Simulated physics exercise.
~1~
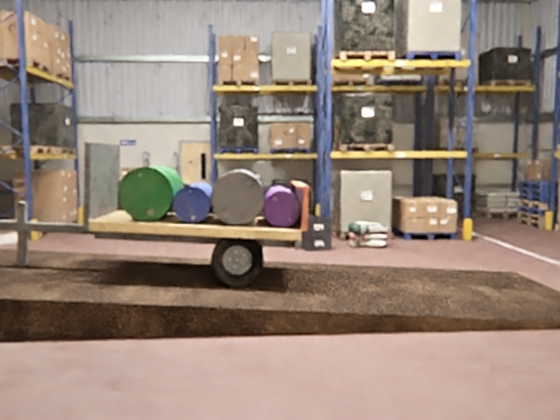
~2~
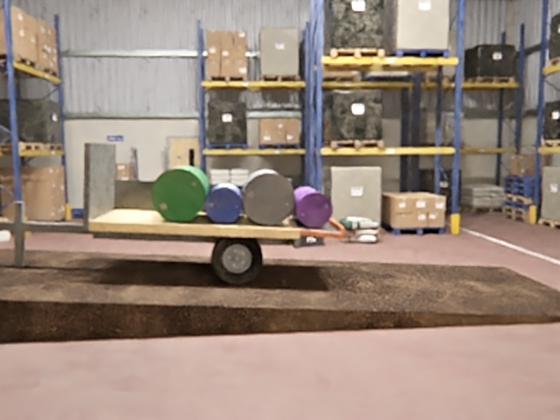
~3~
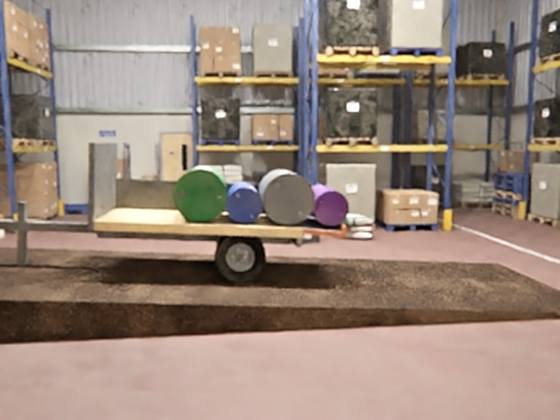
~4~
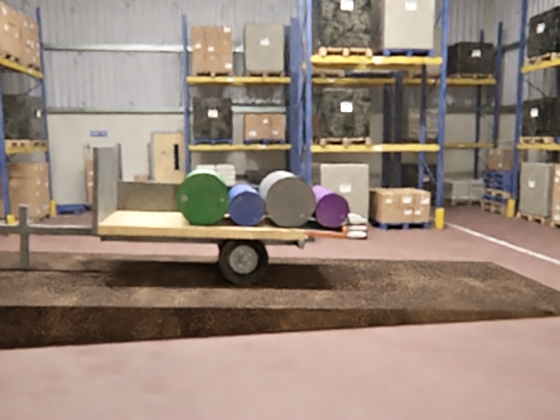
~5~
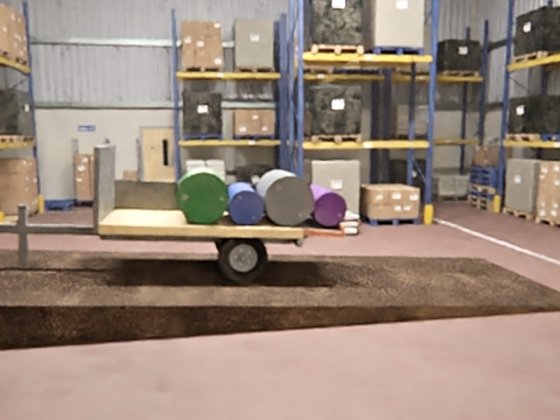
Four drums, green, blue, grey and purple from left to right, lie in a row on the wooden bed of a small trailer, seen from the side on a low brown ramp in a warehouse with blue and yellow racks of boxes behind. The upright tailgate at the right end drops open until it lies roughly level with the bed. The drums roll a short way right, and the purple one moves onto the lowered gate. They slow and stop close together, with green, blue and grey behind purple, and none falls to the floor.
